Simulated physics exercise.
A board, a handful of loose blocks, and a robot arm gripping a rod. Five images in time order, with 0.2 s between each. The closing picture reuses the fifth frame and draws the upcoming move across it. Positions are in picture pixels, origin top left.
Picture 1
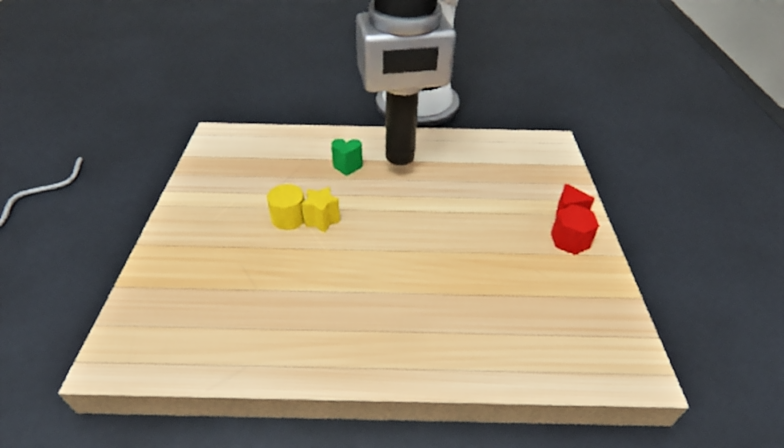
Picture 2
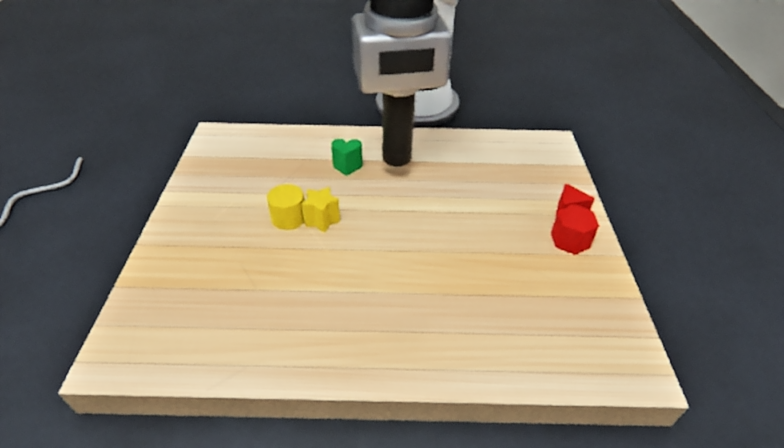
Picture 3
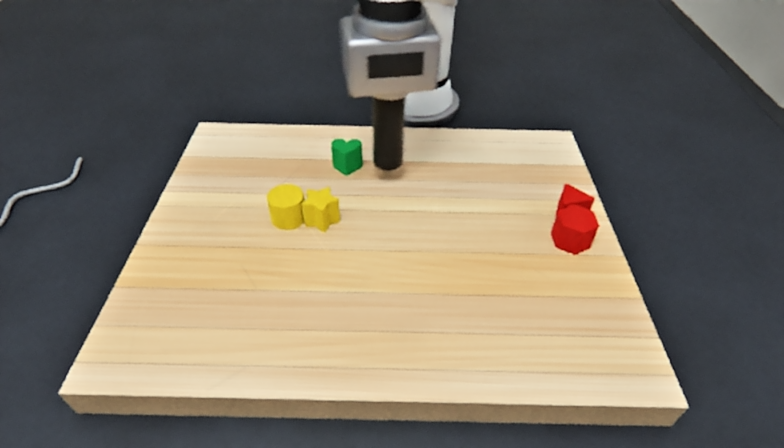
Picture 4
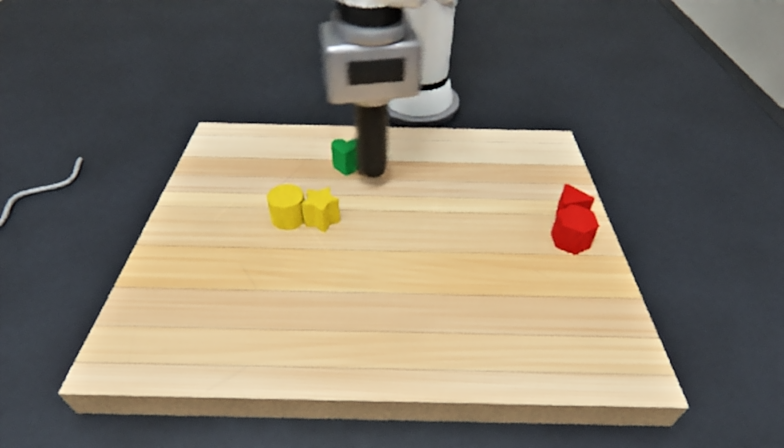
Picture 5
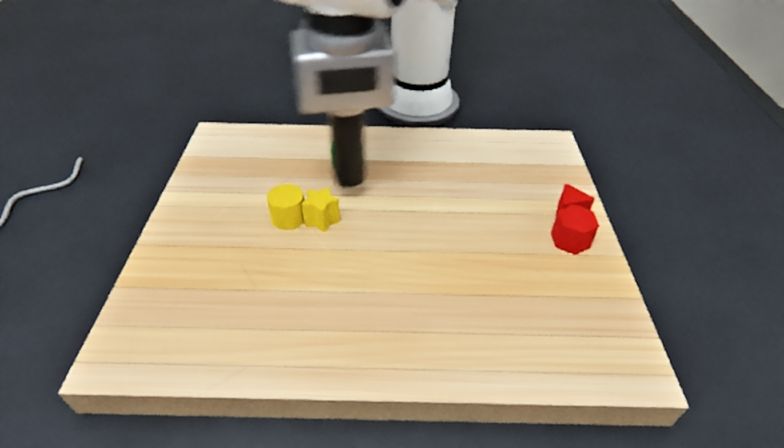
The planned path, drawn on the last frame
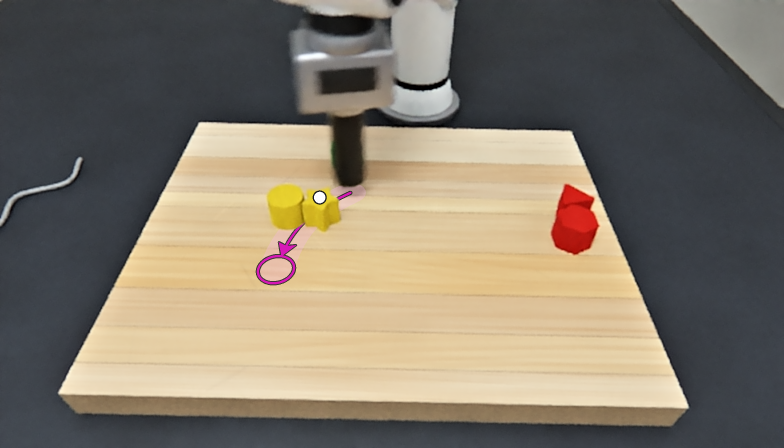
A robot arm holding a dark rod moved left and slightly forward over a wooden board, passing in front of a green heart block, while the yellow and red blocks stayed still.
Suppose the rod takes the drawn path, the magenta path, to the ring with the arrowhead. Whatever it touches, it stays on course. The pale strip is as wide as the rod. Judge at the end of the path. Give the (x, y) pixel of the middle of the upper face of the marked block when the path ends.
Close to (306, 243).
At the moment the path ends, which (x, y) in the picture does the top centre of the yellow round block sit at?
It sits at (252, 210).
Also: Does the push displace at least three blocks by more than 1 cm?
Answer: No.
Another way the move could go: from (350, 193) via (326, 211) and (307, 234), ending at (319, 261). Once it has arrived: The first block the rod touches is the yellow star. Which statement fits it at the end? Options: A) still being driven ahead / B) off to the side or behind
My pick is B.
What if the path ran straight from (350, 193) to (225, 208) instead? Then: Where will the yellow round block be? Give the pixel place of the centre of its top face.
The middle of its upper face will lie at (267, 203).
The line goes from (350, 193) over (318, 211) and (292, 236) to (276, 269); the dot is on the yellow star.
What follows on the original path. One third of the way, rod (315, 197); yellow round block (280, 197); yellow star (314, 209).
Two thirds of the way, rod (289, 222); yellow round block (253, 209); yellow star (306, 231), turned 30° anticlockwise.
At the end, rod (273, 255); yellow round block (252, 210); yellow star (306, 244), turned 80° anticlockwise; green heart block unmoved.
